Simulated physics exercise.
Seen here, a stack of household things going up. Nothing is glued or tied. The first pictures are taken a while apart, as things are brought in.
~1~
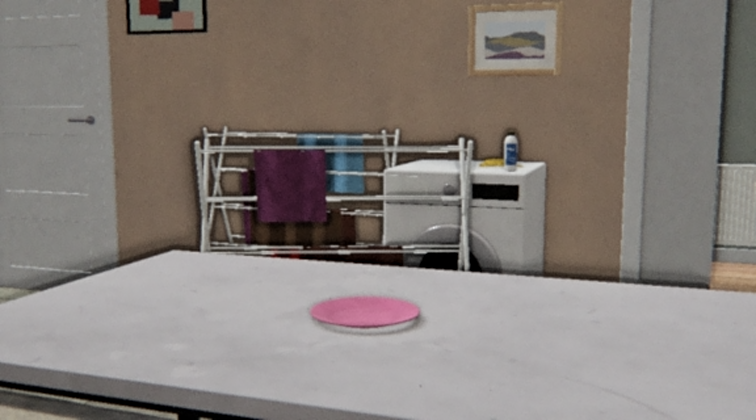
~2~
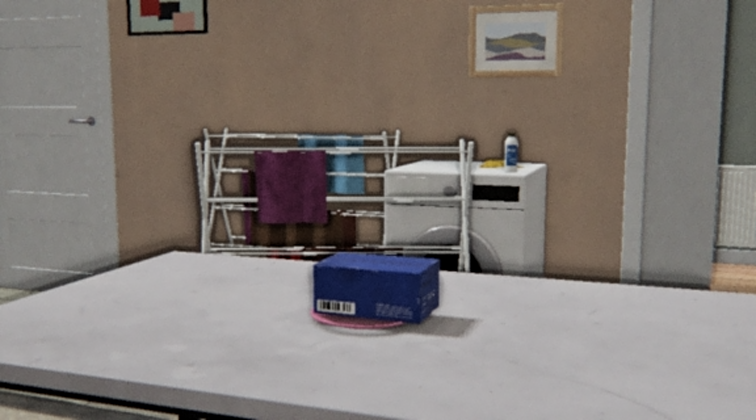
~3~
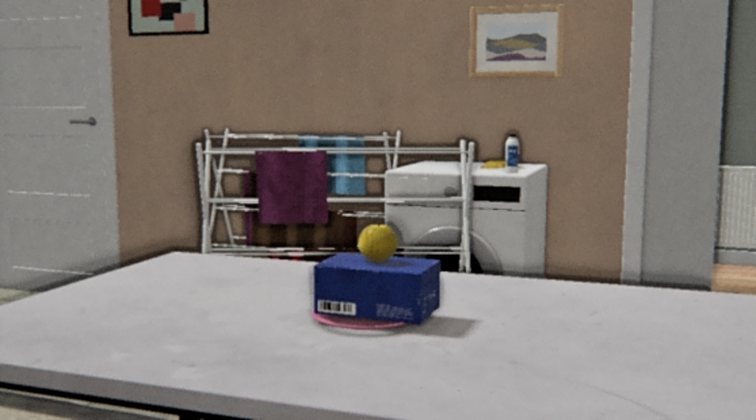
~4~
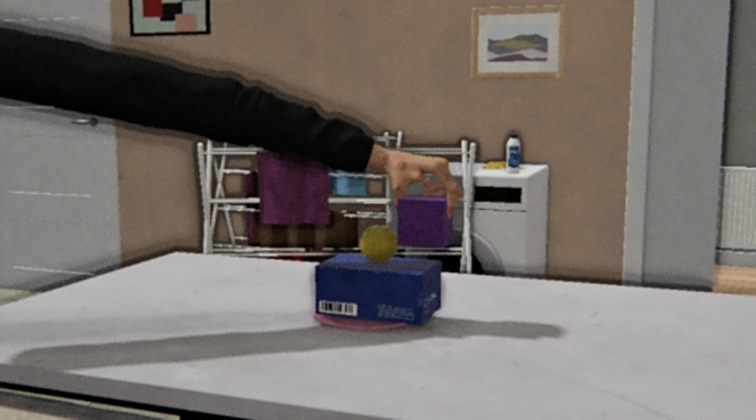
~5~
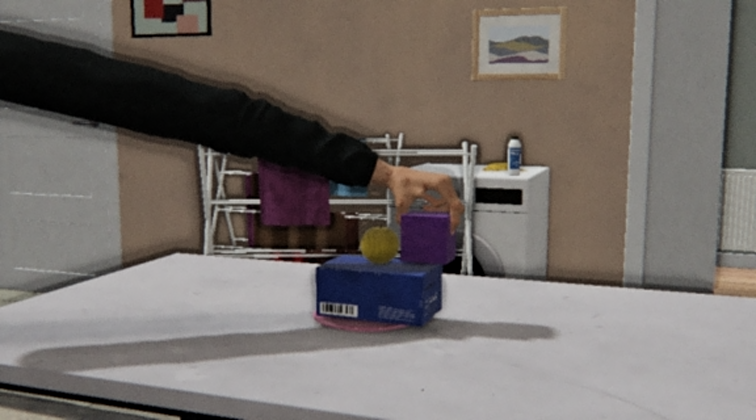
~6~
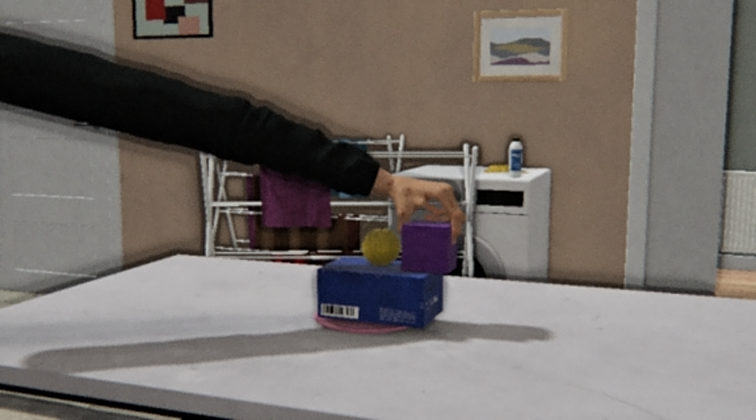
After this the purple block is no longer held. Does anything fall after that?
The pile holds.
Then, 0.50 s after the last picture, nothing has stirred.
Then, 1.30 s after the last picture, purple block resting near (430, 247).
At rest, all 4 in place. Seen from the same camera at the end, purple block near (430, 247). The pile keeps its balance.
